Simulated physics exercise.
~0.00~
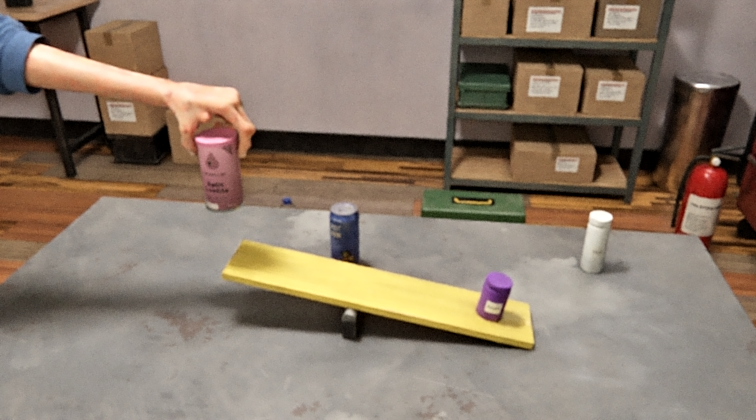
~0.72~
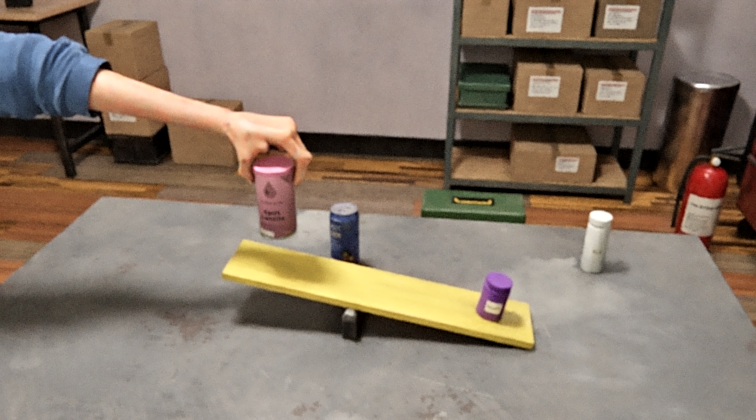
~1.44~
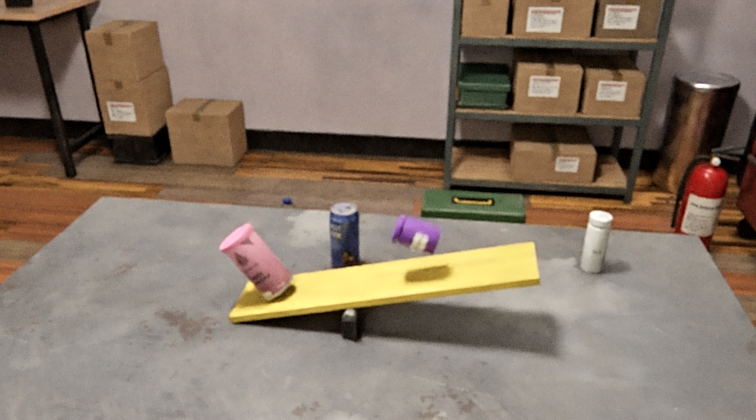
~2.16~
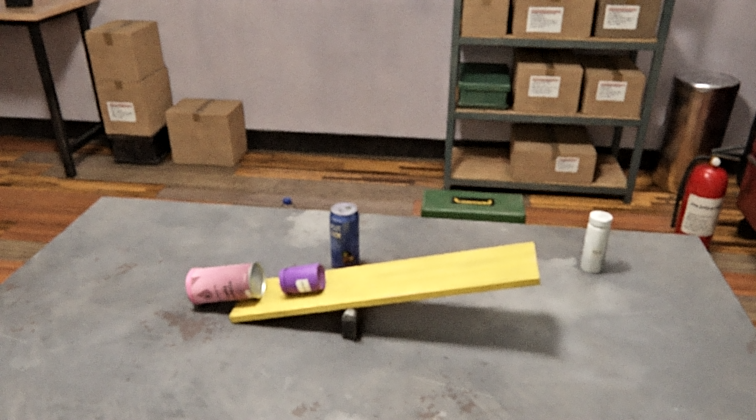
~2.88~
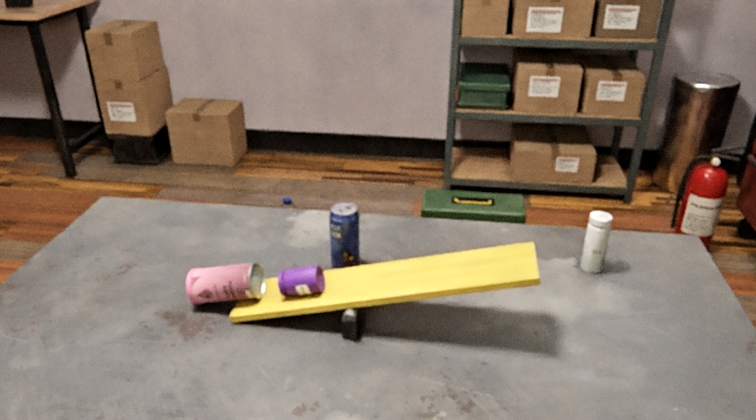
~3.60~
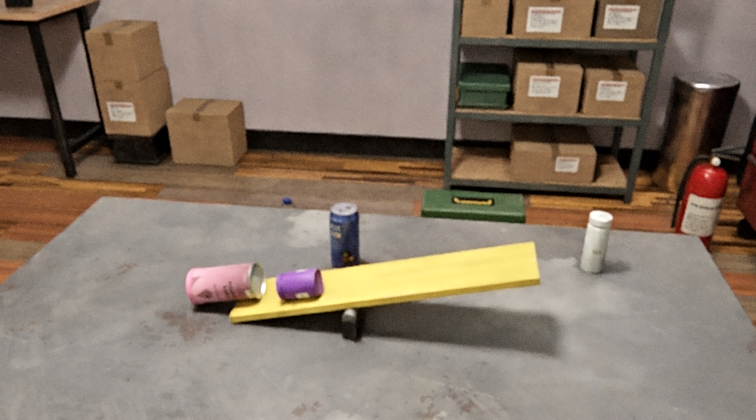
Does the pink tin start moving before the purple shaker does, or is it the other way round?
The pink tin moves first, carried to the right by the hand while the purple shaker stays on the plank. The purple shaker only moves later, when the plank swings over.
A hand drops a pink tin onto a yellow plank, which tips, toppling both containers.
